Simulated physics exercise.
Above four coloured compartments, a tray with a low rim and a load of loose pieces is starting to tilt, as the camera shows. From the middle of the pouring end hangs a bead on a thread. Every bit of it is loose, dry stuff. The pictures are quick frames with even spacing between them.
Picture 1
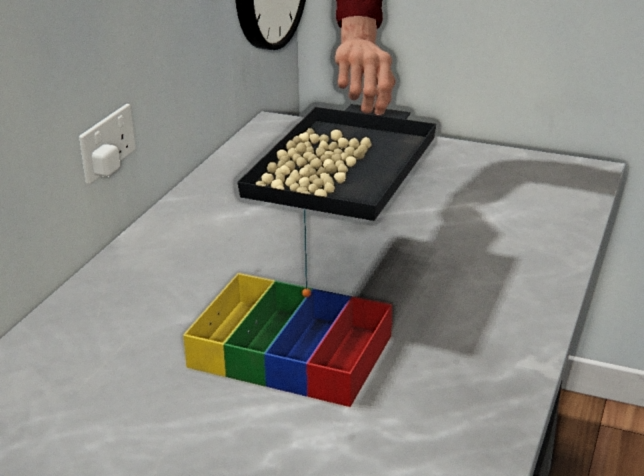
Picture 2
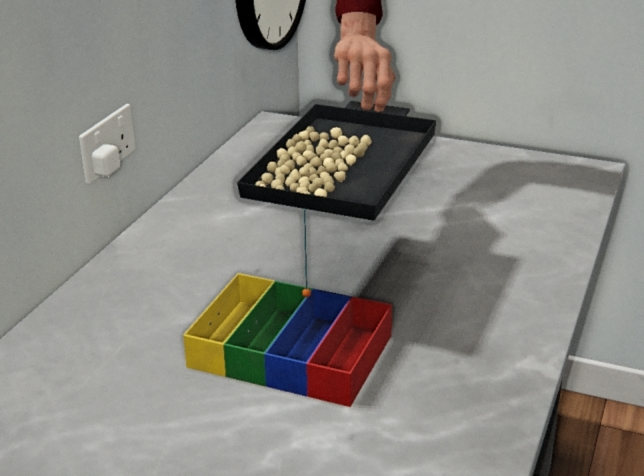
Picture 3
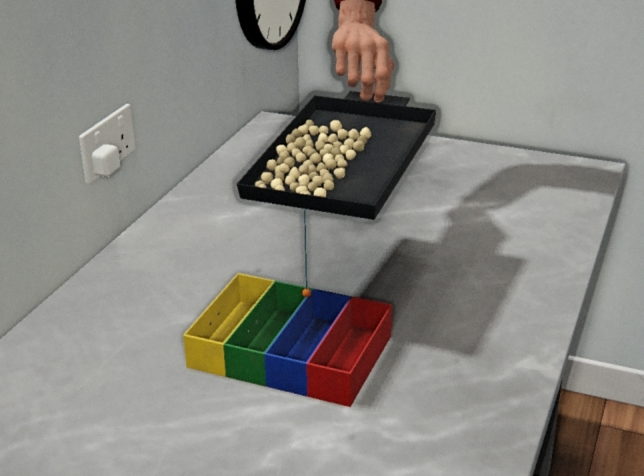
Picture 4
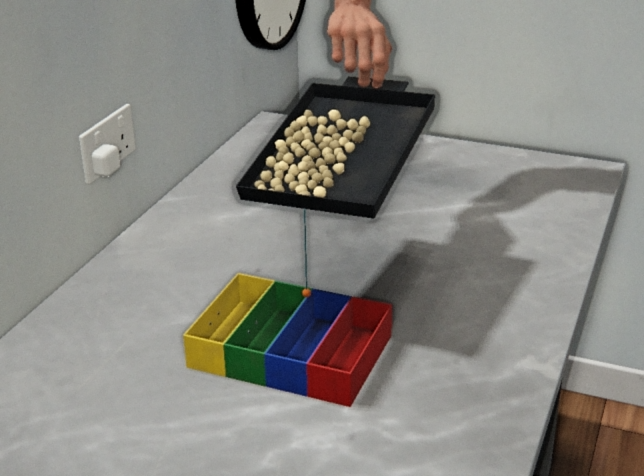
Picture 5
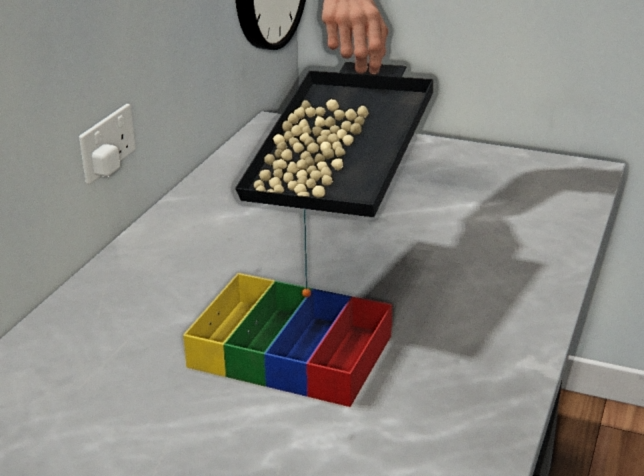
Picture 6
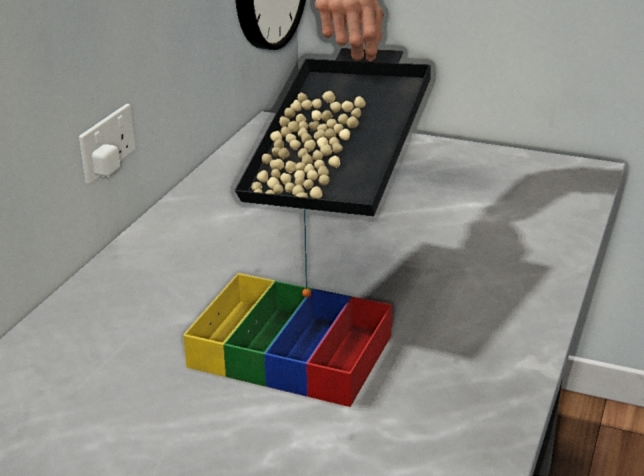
A hand in a dark red sleeve slowly raises the far end of a black tray of pale, round macadamia nuts, tilting it gradually toward its near left corner while the nuts shift slightly. Below, a bead hangs on a thread above yellow, green, blue and red compartments, left to right. The camera stays still, looking down on a grey marbled tabletop beside a wall socket and clock.
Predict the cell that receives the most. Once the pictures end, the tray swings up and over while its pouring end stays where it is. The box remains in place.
Most of it goes into the yellow cell.
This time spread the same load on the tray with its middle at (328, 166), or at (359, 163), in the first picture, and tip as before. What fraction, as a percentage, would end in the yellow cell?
It would be about 40 per cent for the first and about 30 per cent for the second.
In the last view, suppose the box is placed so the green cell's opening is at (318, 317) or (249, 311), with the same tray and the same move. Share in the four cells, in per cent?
Estimates in order: 40 percent, 100 percent.
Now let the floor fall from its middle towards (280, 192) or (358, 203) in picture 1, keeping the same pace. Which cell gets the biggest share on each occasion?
Try 1 - yellow / try 2 - the red one.
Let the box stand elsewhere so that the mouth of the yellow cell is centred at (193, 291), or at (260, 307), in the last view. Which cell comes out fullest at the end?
With the first placing it's that green cell, with the second it's the yellow cell.
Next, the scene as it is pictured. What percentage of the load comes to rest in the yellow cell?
I'd put that share near 50 per cent.
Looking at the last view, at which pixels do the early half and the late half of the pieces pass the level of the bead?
Near (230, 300) and later near (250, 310).
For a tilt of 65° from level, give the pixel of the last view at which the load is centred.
The centre of the load shows up near (274, 165) in the last view.
Shortly afterwards, tray tipped steeply; all but a few on the tray; only a few falling or outside the box.
Next, tray tipped past a quarter turn; all but a few on the tray; only a few in the yellow cell.
Some moments later, tray tipped past a quarter turn; near half in the yellow cell; near a quarter in the green cell; a little in the blue cell; only a few in the red cell; a little falling or outside the box.
In the end, tray tipped past a quarter turn; near half in the yellow cell; near a quarter in the green cell; a little in the blue cell; only a few in the red cell; a little outside the box.
